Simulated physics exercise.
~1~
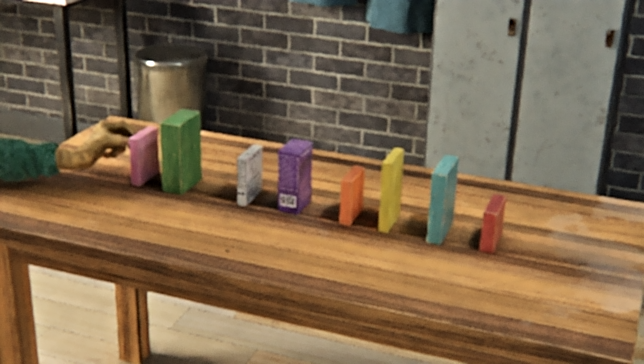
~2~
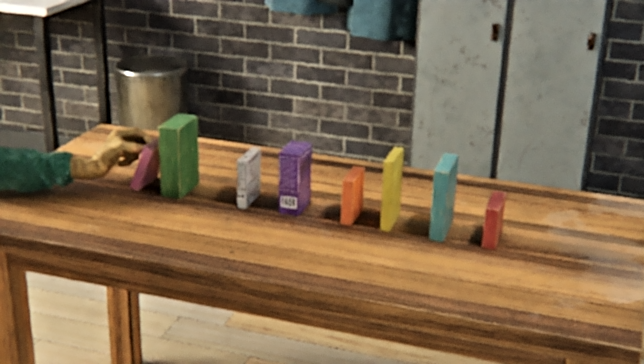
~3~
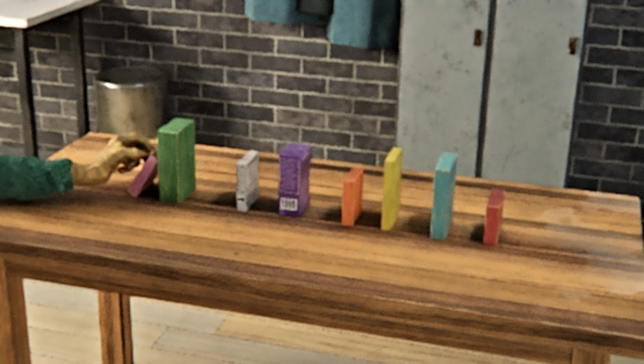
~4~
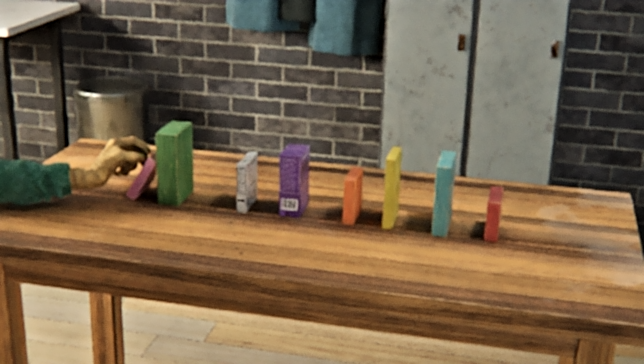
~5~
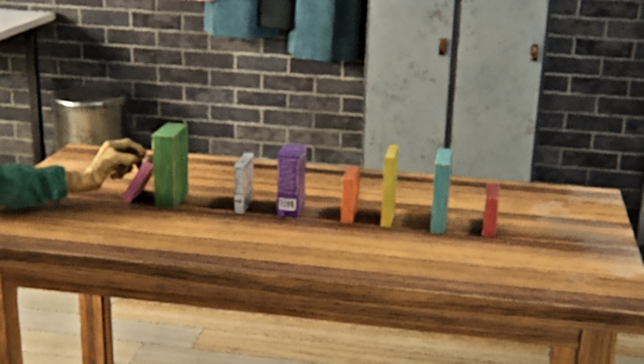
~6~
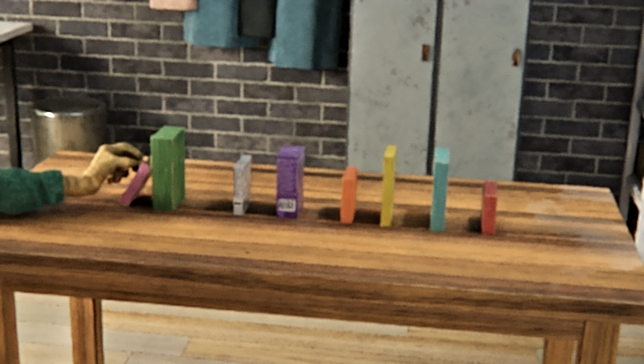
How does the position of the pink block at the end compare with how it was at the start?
The pink block stands upright at the start, but by the end it is leaning to the right, toward the green block.
